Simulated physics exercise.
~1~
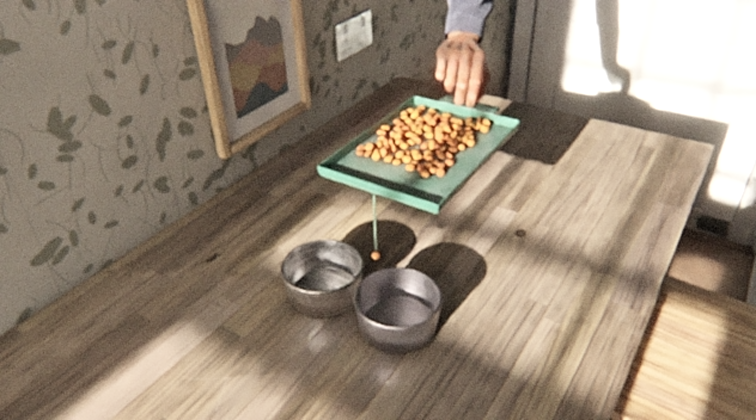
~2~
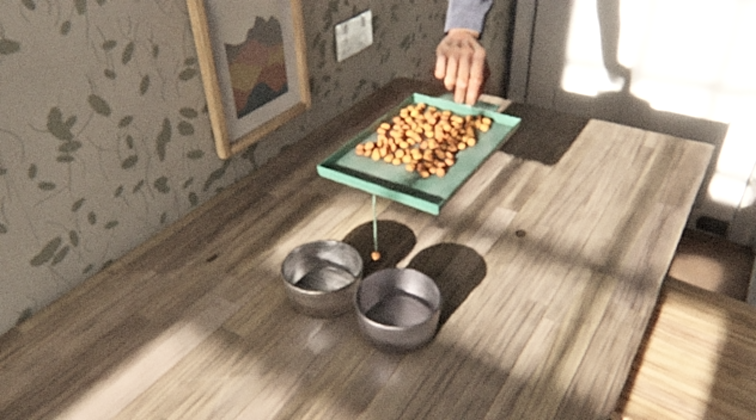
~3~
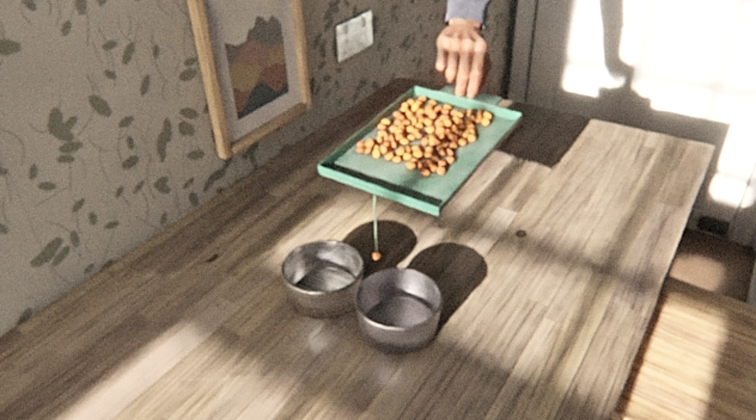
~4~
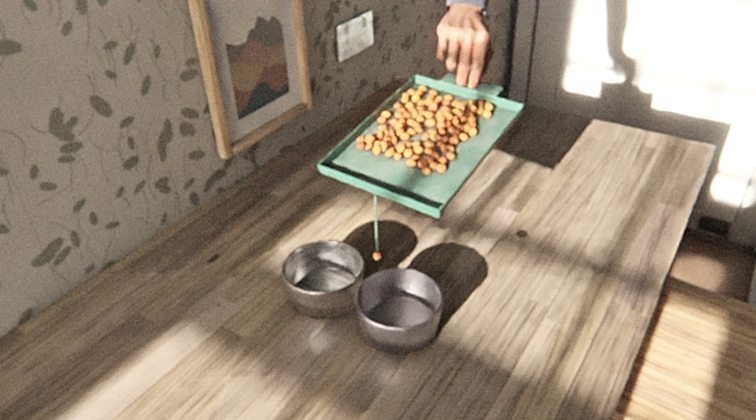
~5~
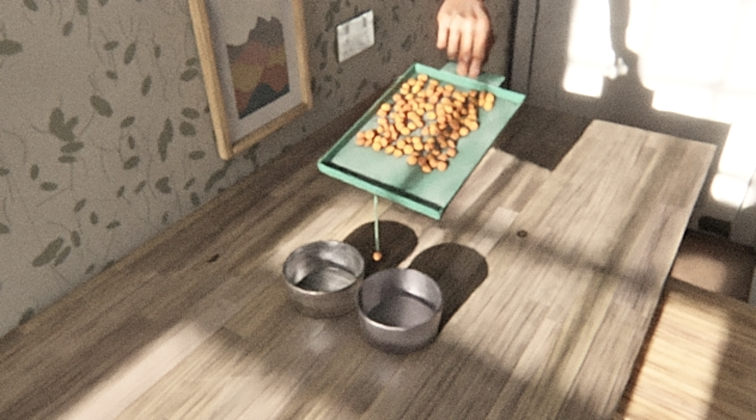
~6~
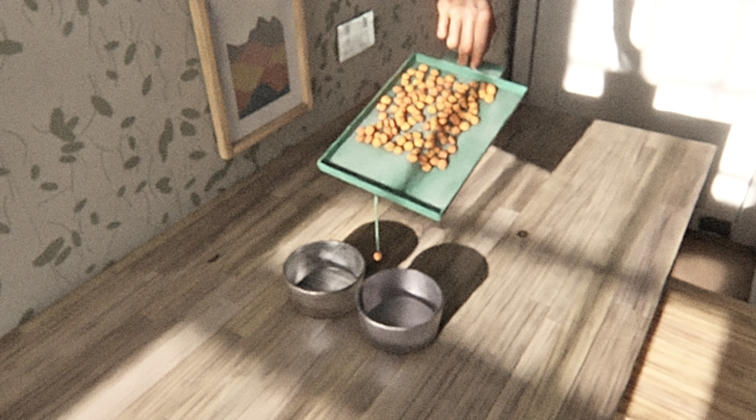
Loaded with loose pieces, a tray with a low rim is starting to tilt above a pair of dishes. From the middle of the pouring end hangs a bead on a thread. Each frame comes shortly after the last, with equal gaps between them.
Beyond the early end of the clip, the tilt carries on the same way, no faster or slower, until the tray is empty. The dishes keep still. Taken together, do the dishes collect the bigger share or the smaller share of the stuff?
The bigger share.
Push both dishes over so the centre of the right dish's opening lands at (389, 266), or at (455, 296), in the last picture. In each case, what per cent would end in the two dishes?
First position: Some 30 %; second position: Some 70 %.
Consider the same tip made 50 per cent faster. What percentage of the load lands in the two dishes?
It would be around 80 per cent.
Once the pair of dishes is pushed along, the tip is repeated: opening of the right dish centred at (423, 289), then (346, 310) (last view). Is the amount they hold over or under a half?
The bulk of it and then Short of half.
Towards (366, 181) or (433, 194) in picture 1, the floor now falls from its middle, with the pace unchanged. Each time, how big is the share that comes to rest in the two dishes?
About 90 % and about 60 %.
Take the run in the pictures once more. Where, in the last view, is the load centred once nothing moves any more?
Roughly at (407, 319), give or take.
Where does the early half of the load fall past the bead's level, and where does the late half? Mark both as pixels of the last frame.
At about (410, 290), then at (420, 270).
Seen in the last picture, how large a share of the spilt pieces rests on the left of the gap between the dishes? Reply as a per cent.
Roughly 20 in a hundred.
Shortly afterwards, tray tipped steeply; all but a few on the tray; a little in the air.
Next, tray tipped right over; near a third on the tray; near half in the right dish; a little outside both; a little in the air.
Some moments later, tray tipped past a quarter turn; the bulk in the right dish; a little outside both.
In the end, tray tipped past a quarter turn; the bulk in the right dish; none at all in the left dish; a little outside both.
